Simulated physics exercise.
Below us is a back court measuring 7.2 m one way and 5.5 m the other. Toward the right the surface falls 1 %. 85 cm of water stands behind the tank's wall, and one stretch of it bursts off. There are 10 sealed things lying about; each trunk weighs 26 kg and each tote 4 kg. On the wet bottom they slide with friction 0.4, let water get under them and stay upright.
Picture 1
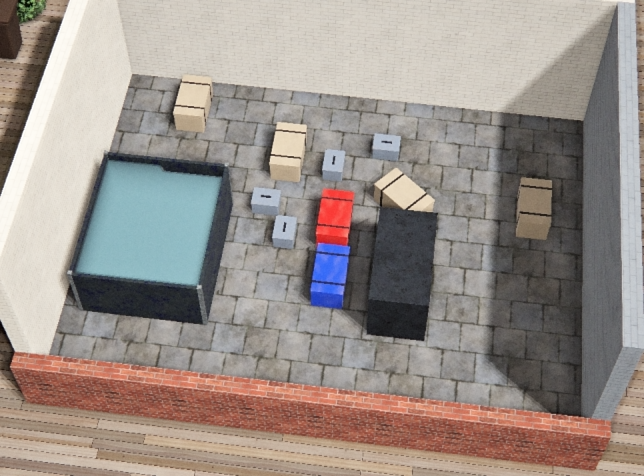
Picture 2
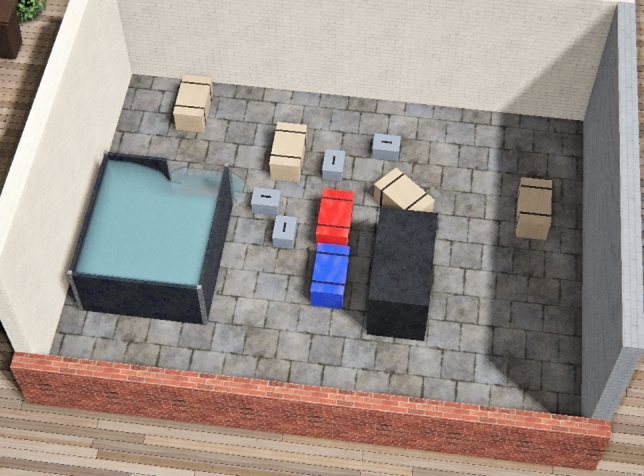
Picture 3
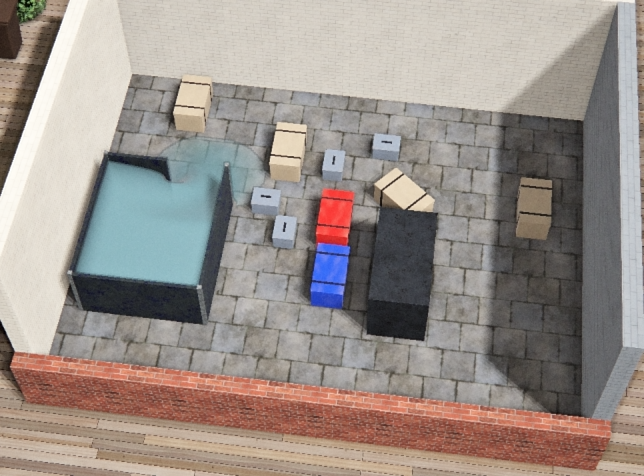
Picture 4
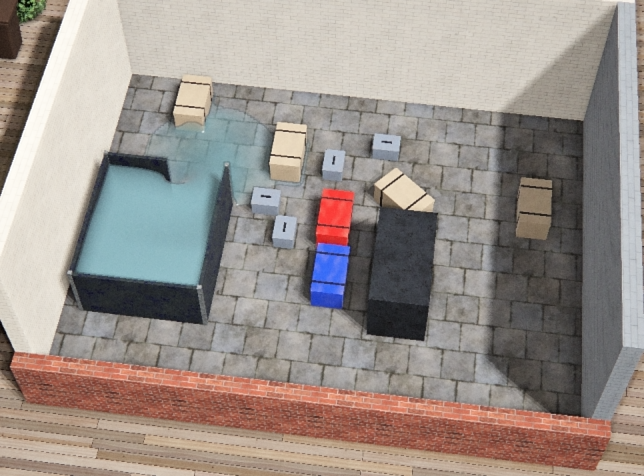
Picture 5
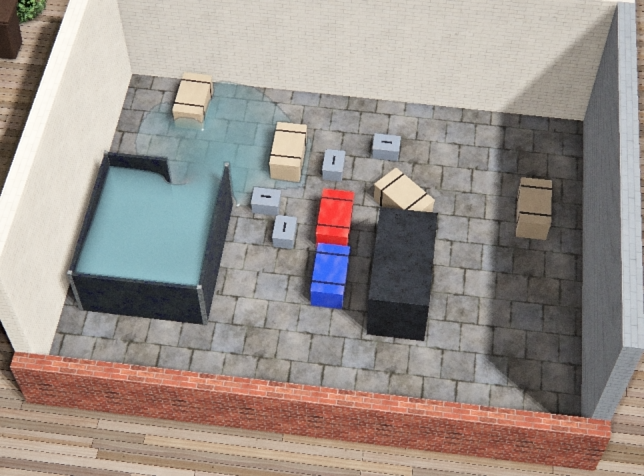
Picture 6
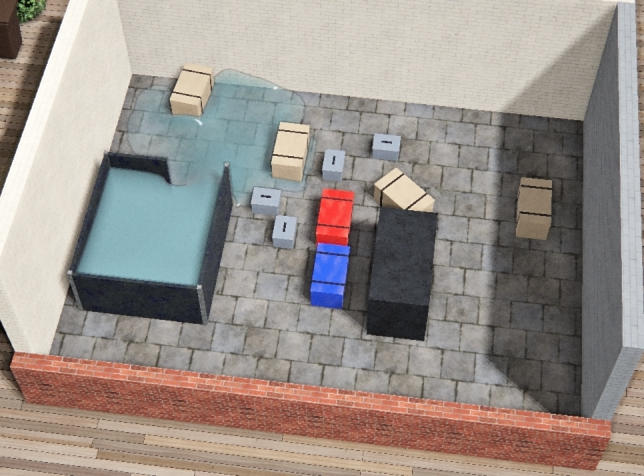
Water burst through the back corner of a dark-walled tank on the left and spread across the paving, flowing around two tan boxes and nudging the farther one slightly, while the red and blue trunks stayed still.
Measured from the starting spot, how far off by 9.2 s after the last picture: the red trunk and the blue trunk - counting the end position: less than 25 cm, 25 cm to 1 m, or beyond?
In order: The red trunk ends up pretty much in place, the blue trunk ends up pretty much in place.
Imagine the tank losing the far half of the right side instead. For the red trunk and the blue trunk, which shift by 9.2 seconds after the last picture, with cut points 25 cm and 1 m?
With that failure, the red trunk covers a big distance, and the blue trunk covers a big distance.
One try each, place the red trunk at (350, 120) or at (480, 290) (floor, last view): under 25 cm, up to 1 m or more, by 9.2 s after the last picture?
At the first spot it winds up far off; at the second it shifts partway.
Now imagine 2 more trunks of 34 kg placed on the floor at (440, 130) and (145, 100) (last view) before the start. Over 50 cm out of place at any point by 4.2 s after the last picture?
So it goes across the line, then across the line.
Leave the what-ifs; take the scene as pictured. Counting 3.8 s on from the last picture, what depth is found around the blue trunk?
Near 1 cm deep.
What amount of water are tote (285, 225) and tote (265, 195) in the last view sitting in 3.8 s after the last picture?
Depths: Near 0 cm, then near 0 cm.
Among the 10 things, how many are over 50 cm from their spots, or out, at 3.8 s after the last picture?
I make it 4.
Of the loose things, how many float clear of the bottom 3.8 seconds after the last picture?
At that moment 2.
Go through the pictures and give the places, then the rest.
In the first picture, the red trunk at (335, 213), on the bottom; the blue trunk at (330, 268), on the bottom; 3.4 m2 under water; 0 of 10 have shifted.
In the second picture, the red trunk at (335, 213) rests on the ground; the blue trunk at (330, 268), on the bottom; 4.1 m2 under water; 0 of 10 have shifted.
In the third picture, the red trunk at (335, 213) rests on the ground; the blue trunk at (330, 268) rests on the ground; water covers 5.1 m2; 0 of 10 have shifted.
In the fourth picture, the red trunk at (335, 213) rests on the ground; the blue trunk at (330, 268) rests on the ground; 6.2 m2 under water; 0 of 10 have shifted.
In the fifth picture, the red trunk at (335, 213) rests on the ground; the blue trunk at (330, 268) rests on the ground; water covers 7.5 m2; 0 of 10 have shifted.
In the sixth picture, the red trunk at (335, 213), on the bottom; the blue trunk at (330, 268) rests on the ground; water covers 8.5 m2; 1 of 10 have shifted.
Then, 1.2 s after the last picture the red trunk is near (335, 213), 0.0 m from its start, aground; the blue trunk is near (330, 268), 0.0 m from its start, aground; 1 afloat.
Then, 3.8 s after the last picture the red trunk is near (335, 213), 0.0 m from its start, aground; the blue trunk is near (330, 268), 0.0 m from its start, aground; 2 afloat.
Then, 6.2 s after the last picture the red trunk is near (335, 213), 0.0 m from its start, aground; the blue trunk is near (330, 268), 0.0 m from its start, aground; 3 afloat.
Then, 9.2 s after the last picture the red trunk is near (335, 213), 0.0 m from its start, aground; the blue trunk is near (330, 268), 0.0 m from its start, aground; 5 afloat.
